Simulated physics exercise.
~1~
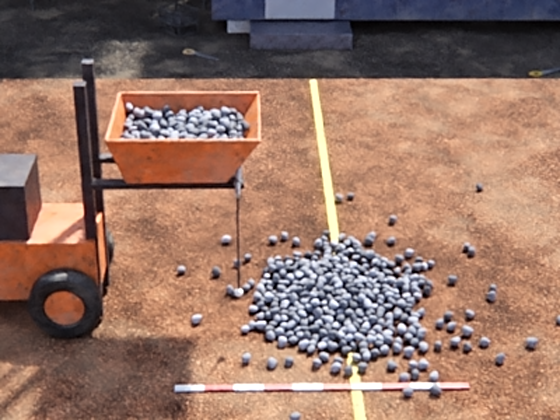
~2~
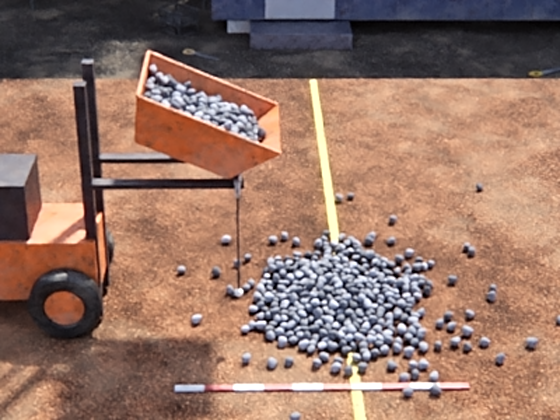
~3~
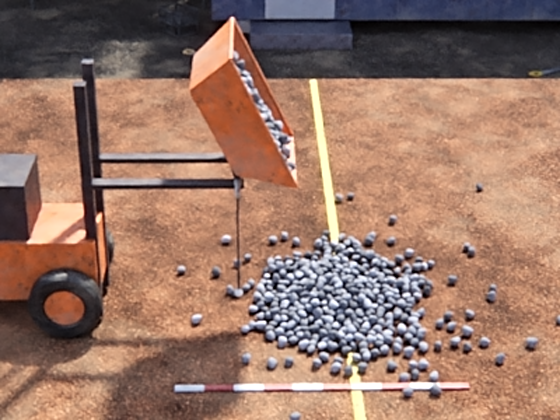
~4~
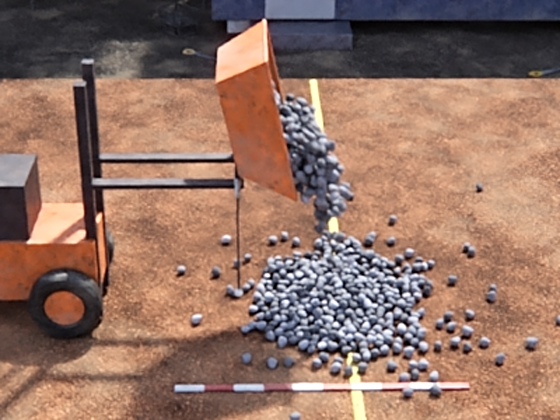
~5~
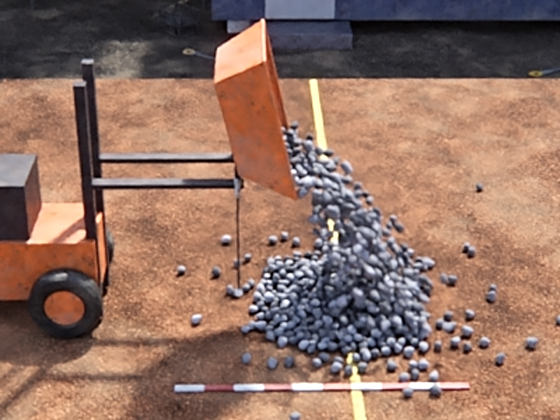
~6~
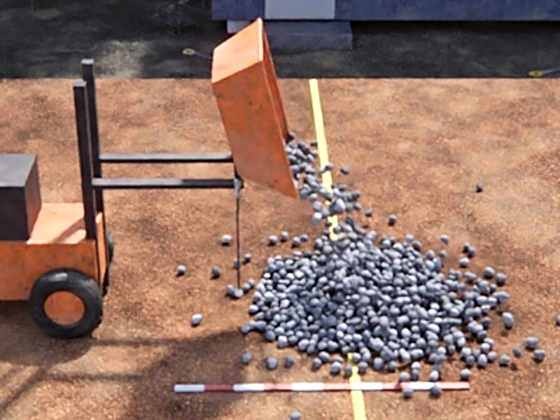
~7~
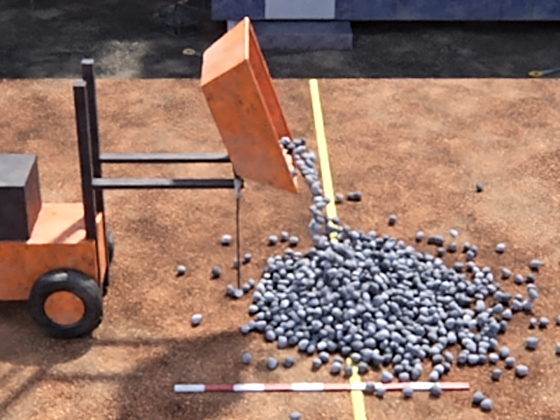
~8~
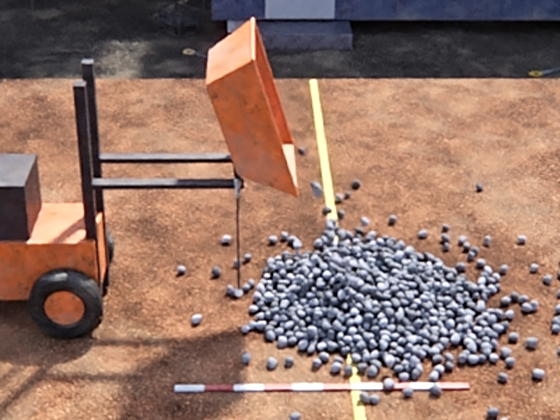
An orange skip on a forklift tips steeply to the right, pouring grey cobbles onto an existing heap lying across a yellow line, then rocks slightly as the last ones fall. It ends tilted and empty above a larger pile spread mostly right of the line.
